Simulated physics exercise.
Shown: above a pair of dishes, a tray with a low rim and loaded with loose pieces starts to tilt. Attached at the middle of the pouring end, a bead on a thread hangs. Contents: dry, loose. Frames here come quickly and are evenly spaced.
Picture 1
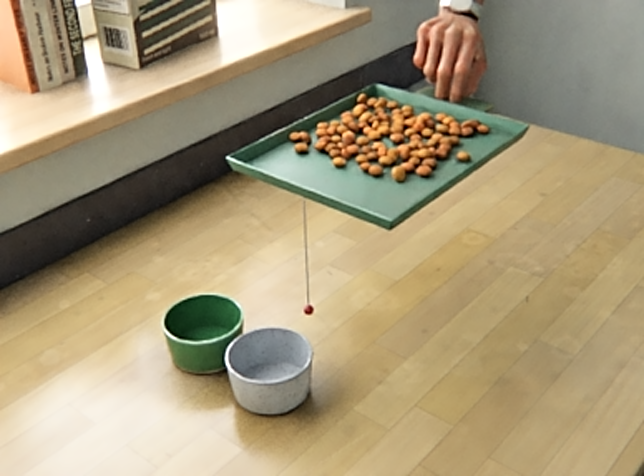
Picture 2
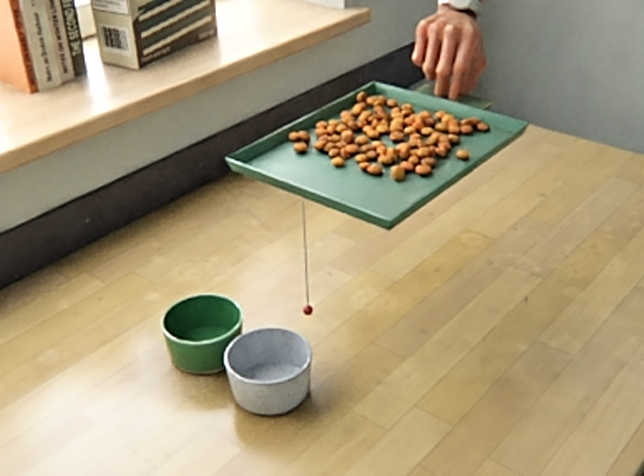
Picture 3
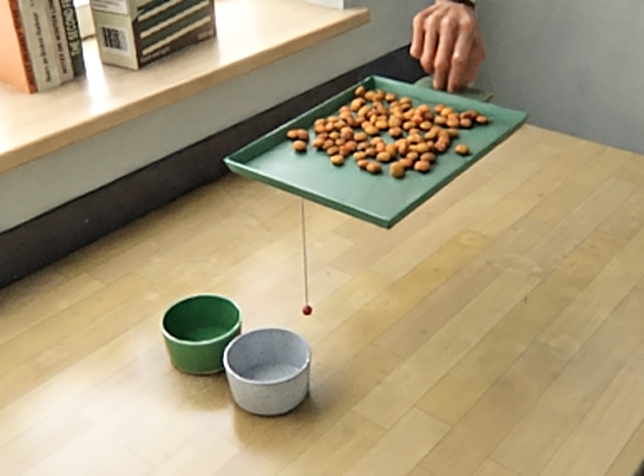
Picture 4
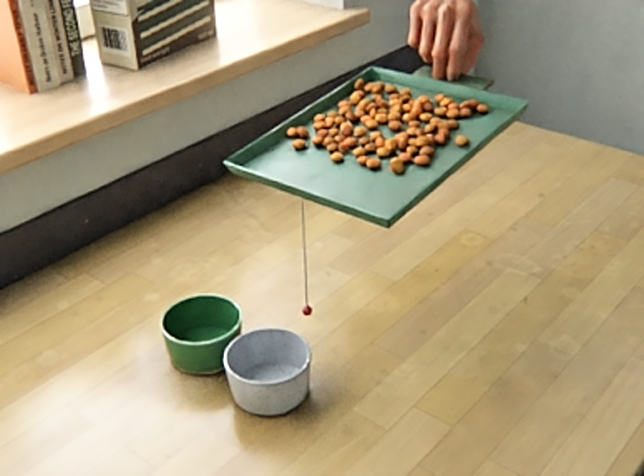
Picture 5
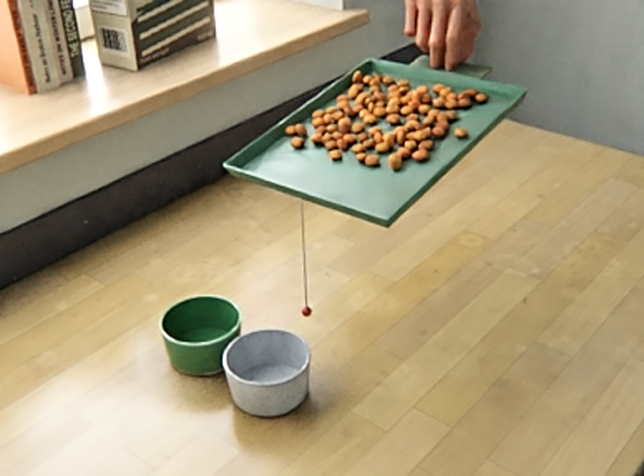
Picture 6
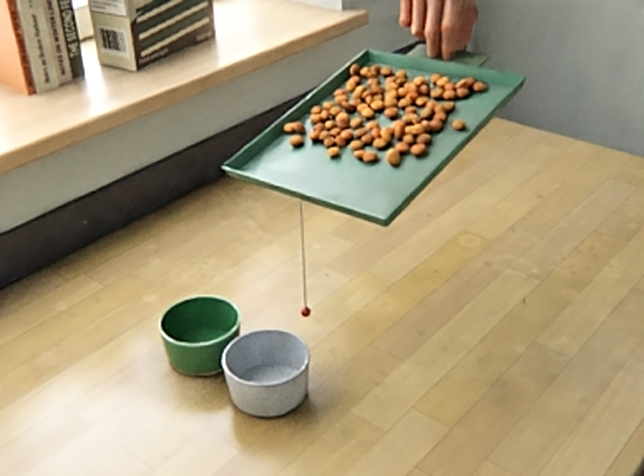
A hand gripping a green tray of brown kibble slowly raised its far end, tilting it slightly toward the near left corner, while a red bead hung almost still near two small bowls.
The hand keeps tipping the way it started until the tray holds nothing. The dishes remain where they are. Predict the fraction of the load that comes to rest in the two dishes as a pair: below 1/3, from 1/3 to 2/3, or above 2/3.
Most likely the dishes are going to collect a middle share, one to two thirds of the load.
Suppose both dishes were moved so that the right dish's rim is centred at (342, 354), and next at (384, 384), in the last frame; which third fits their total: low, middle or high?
One: The middle third. Two: Under a third.
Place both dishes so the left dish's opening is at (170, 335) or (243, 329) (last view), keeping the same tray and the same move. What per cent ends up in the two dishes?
I'd expect some 0 percent, and then some 50 percent.
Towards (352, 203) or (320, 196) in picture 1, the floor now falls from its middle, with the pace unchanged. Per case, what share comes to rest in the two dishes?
In turn, 10 percent and then 60 percent.
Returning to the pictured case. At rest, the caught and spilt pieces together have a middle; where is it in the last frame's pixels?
Near (228, 344).
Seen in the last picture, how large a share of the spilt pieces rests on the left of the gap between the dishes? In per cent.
Share to the left: Near 30 per cent.
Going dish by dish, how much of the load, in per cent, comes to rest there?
The left dish ends with 30 per cent of the load and the right dish with 20 per cent.
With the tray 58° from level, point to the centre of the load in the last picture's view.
Its middle sits at about pixel (261, 176).
Shortly afterwards, tray tipped steeply; the bulk on the tray; only a few in the right dish; only a few in the left dish; only a few outside both; near a quarter in the air.
Next, tray tipped right over; only a few on the tray; near a quarter in the right dish; near a quarter in the left dish; near a third outside both; near a quarter in the air.
Some moments later, tray tipped past a quarter turn; near a quarter in the right dish; near a quarter in the left dish; near half outside both.
In the end, tray tipped past a quarter turn; near a quarter in the right dish; near a quarter in the left dish; near half outside both.
